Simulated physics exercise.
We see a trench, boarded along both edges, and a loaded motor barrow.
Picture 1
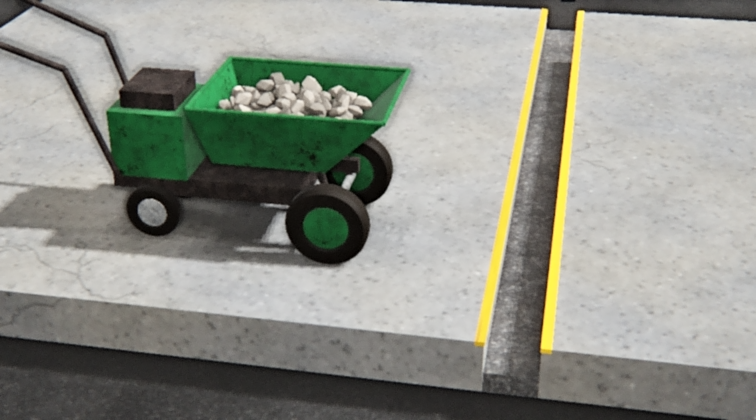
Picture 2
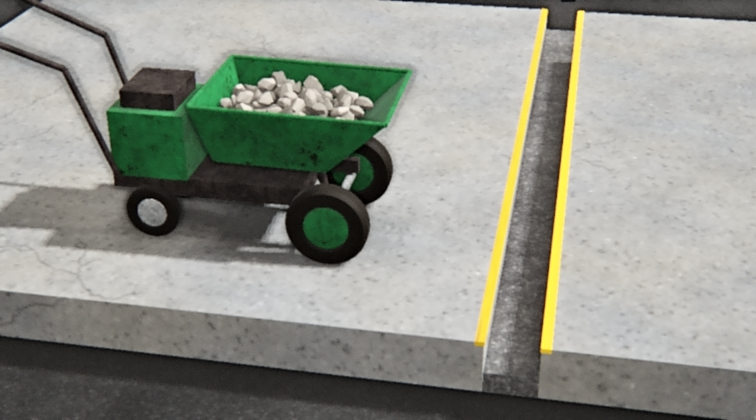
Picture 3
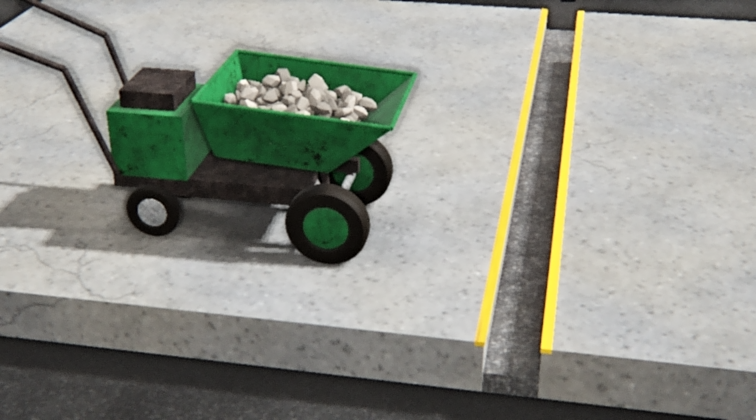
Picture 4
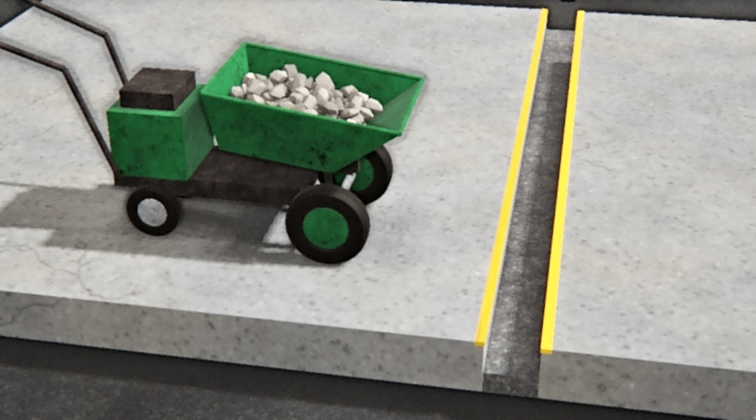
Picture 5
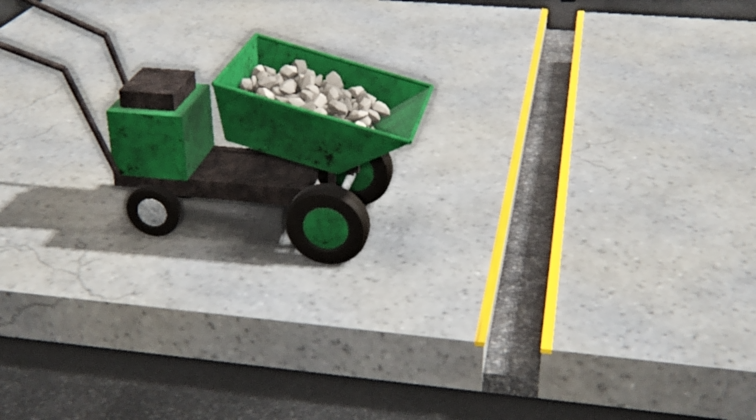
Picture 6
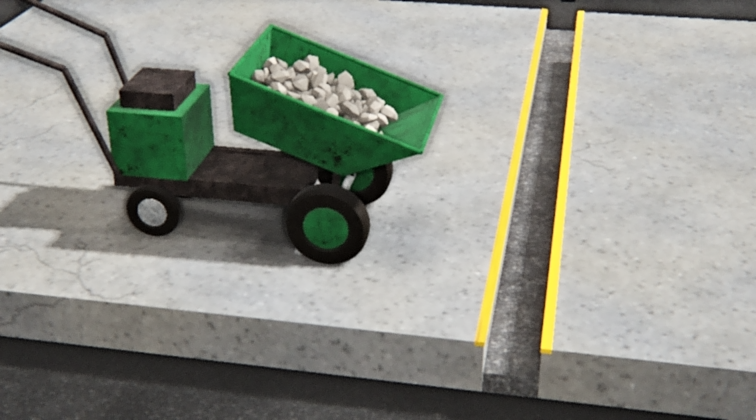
A green motor barrow loaded with pale broken stones stands at the left on a grey concrete slab, seen from above and to one side. To its right, a narrow dark trench edged with yellow boards divides the slab. The skip starts level, then tilts gradually toward the trench, its rear rising and its lip dipping, while the stones ride along and the wheels and camera stay still.
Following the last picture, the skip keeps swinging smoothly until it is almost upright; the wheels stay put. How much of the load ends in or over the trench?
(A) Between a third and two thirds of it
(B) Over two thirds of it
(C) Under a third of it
(A) Between a third and two thirds of it.
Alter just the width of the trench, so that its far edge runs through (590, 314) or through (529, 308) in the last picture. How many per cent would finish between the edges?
60 % then 40 %, roughly.
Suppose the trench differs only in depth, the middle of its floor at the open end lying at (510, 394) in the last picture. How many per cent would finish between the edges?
I'd put it at about 60 in a hundred.
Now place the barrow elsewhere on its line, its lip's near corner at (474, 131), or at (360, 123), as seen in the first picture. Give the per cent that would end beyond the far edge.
Try 1 about 70 %, try 2 about 0 %.
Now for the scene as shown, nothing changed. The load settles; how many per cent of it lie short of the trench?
Around 20 %.
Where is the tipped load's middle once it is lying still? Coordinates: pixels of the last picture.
Last view, centre at rest - approx. (518, 256).
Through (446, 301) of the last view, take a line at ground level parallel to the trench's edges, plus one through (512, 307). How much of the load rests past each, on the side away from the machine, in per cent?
In order: Near 80 %, then 40 %.
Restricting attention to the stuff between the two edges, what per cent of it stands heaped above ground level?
About 10 %.
Shortly afterwards, skip tipped steeply; the whole lot in the skip.
Next, skip tipped right over; near two thirds in the skip; near a quarter short of the trench; near a quarter in or heaped over the trench; only a few falling.
Some moments later, skip tipped right over; near a quarter in the skip; near a quarter short of the trench; near half in or heaped over the trench; only a few beyond it.
In the end, skip tipped right over; near a quarter in the skip; near a quarter short of the trench; near half in or heaped over the trench; only a few beyond it.
